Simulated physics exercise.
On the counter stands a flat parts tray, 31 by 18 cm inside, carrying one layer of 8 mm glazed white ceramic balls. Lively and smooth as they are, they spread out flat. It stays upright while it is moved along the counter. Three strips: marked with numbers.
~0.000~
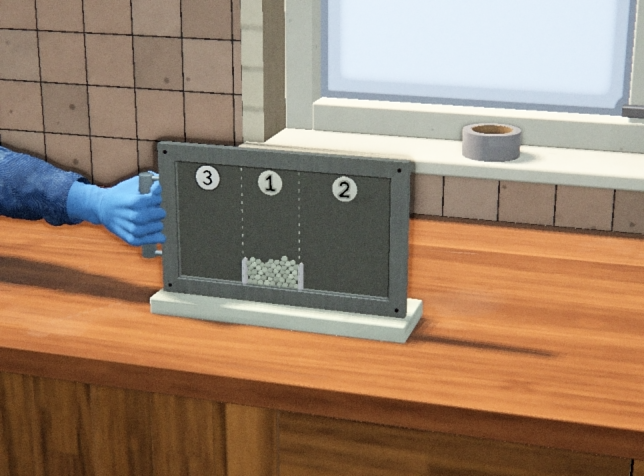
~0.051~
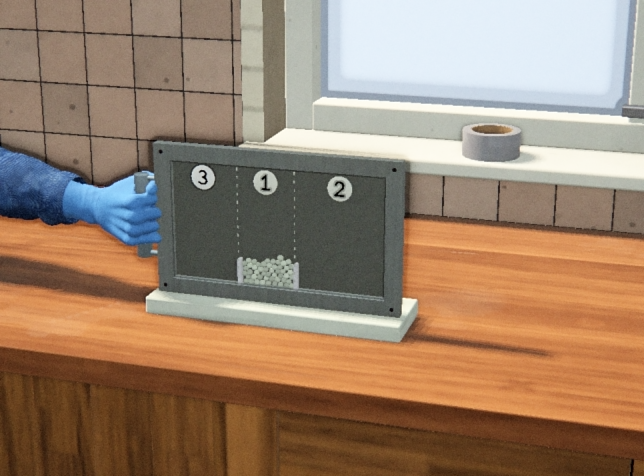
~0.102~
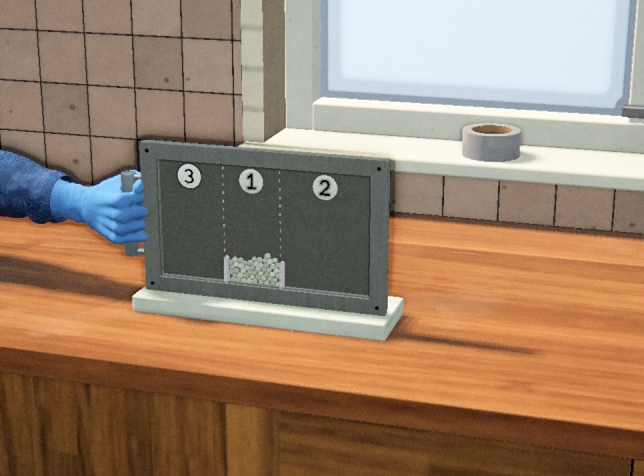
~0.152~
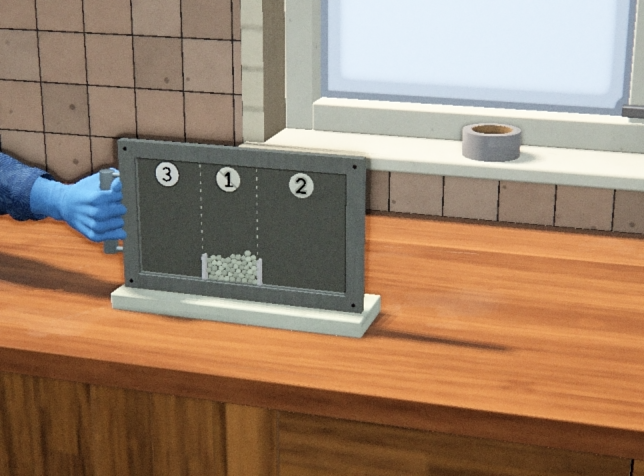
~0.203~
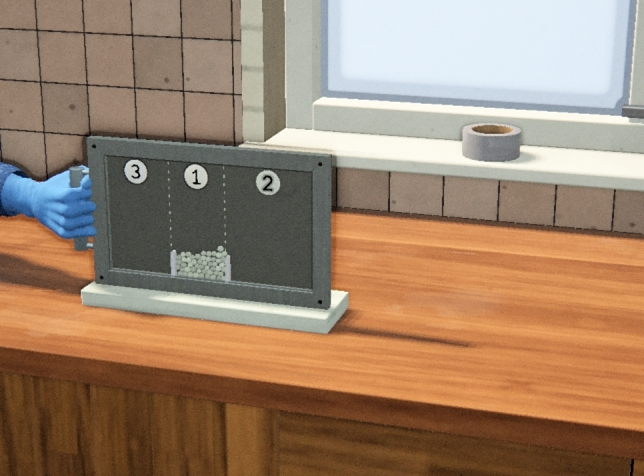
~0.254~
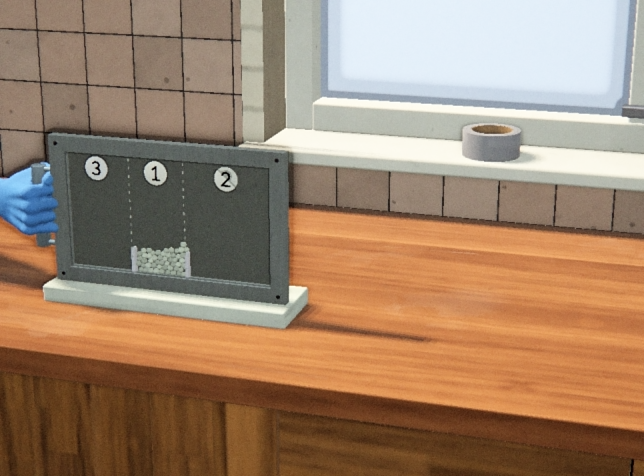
A blue-gloved hand slides an upright dark panel holding small pale balls left along a wooden counter.
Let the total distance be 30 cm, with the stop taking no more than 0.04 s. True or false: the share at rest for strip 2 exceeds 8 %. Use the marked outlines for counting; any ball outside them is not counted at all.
False.
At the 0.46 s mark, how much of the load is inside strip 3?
That part holds about 15 percent of it.
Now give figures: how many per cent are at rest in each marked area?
So strip 1 ends with 80, strip 2 with 5, and strip 3 with 15.
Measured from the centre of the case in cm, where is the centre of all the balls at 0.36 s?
Roughly 2 centimetres to the left and 7 centimetres below.
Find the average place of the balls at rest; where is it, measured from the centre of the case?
Some 2 cm left and 7 cm below.
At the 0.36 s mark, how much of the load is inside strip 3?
About 5 percent.
After 0.36 s, it is 30 cm to the left; the balls' middle is 2 cm left of and 7 cm below the centre; no. 1, 90 %, no. 2, 5 %, no. 3, 5 %.
After 0.46 s, it is 30 cm to the left; the balls' middle is 3 cm left of and 7 cm below the centre; no. 1, 80 %, no. 2, 5 %, no. 3, 15 %.
After 0.61 s, it is 30 cm to the left; the balls' middle is 2 cm left of and 7 cm below the centre; no. 1, 80 %, no. 2, 5 %, no. 3, 15 %.
At rest by 1.4 s, it is 30 cm to the left; no. 1, 80 %, no. 2, 5 %, no. 3, 15 %.
